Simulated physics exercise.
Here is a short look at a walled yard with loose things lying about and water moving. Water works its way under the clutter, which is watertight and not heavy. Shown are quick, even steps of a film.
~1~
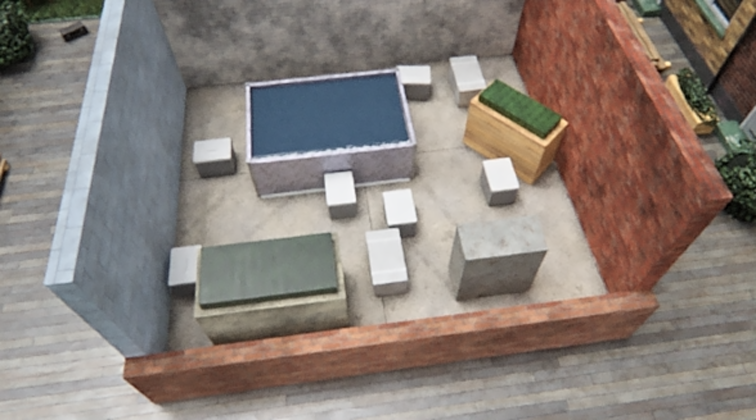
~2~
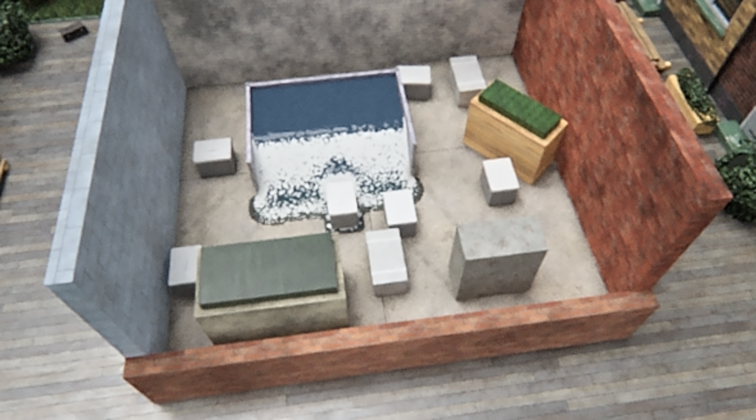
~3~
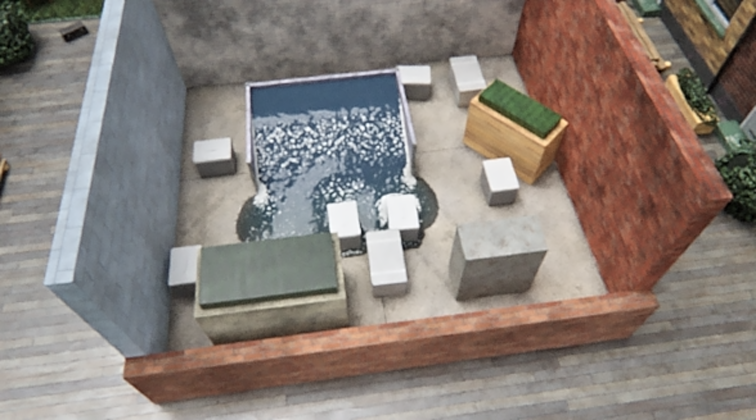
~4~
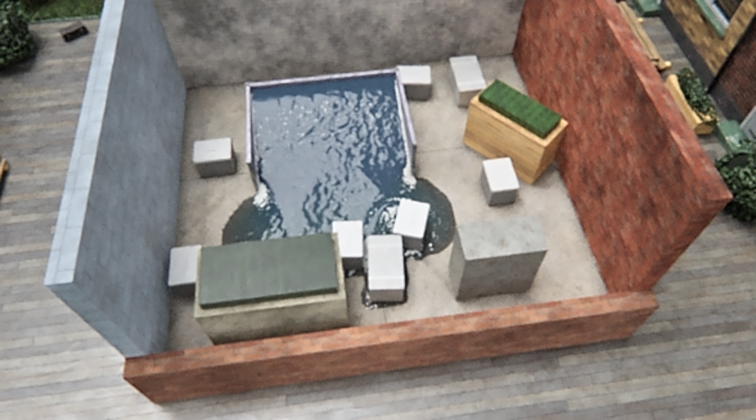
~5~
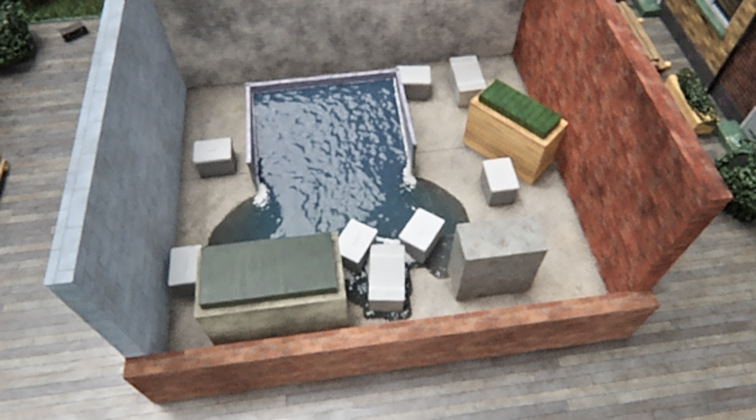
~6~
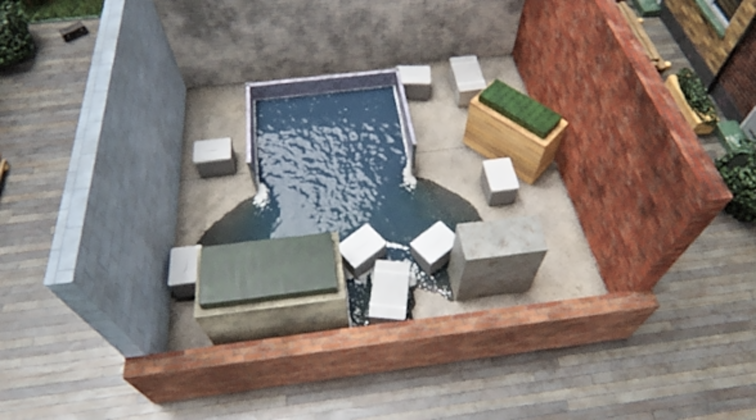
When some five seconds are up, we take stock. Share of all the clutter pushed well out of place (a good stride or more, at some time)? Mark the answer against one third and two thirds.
Two thirds or more of them.
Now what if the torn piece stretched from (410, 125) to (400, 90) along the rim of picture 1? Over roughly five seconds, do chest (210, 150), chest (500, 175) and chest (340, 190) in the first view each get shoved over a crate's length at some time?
Here's my take, in sequence: Fails to go that far, dislodged that far, and fails to go that far.
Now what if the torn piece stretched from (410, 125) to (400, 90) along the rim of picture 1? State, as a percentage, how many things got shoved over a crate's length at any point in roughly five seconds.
That works out to about 20 per cent of them.
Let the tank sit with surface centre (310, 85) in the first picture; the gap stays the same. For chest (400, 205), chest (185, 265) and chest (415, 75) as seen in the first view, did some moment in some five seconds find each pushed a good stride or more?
The first: Travelled far enough; the second: Travelled far enough; the third: Did not travel far.
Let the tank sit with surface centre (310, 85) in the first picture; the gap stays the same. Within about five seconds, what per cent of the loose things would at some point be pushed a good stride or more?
Estimate: Near 80 per cent of them.
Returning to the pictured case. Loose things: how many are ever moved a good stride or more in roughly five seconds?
The figure is 6.
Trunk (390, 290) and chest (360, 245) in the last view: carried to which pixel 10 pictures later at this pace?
Near (429, 283) and (369, 273).
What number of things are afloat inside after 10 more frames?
Number: 3.
A moment on, 3 of 8 are well off their spots; 2 afloat.
Next, 4 of 8 are well off their spots; 3 afloat.
Later, 4 of 8 are well off their spots; 6 afloat.
In the end, 5 of 8 are well off their spots, and 6 have been at some point; 5 afloat.
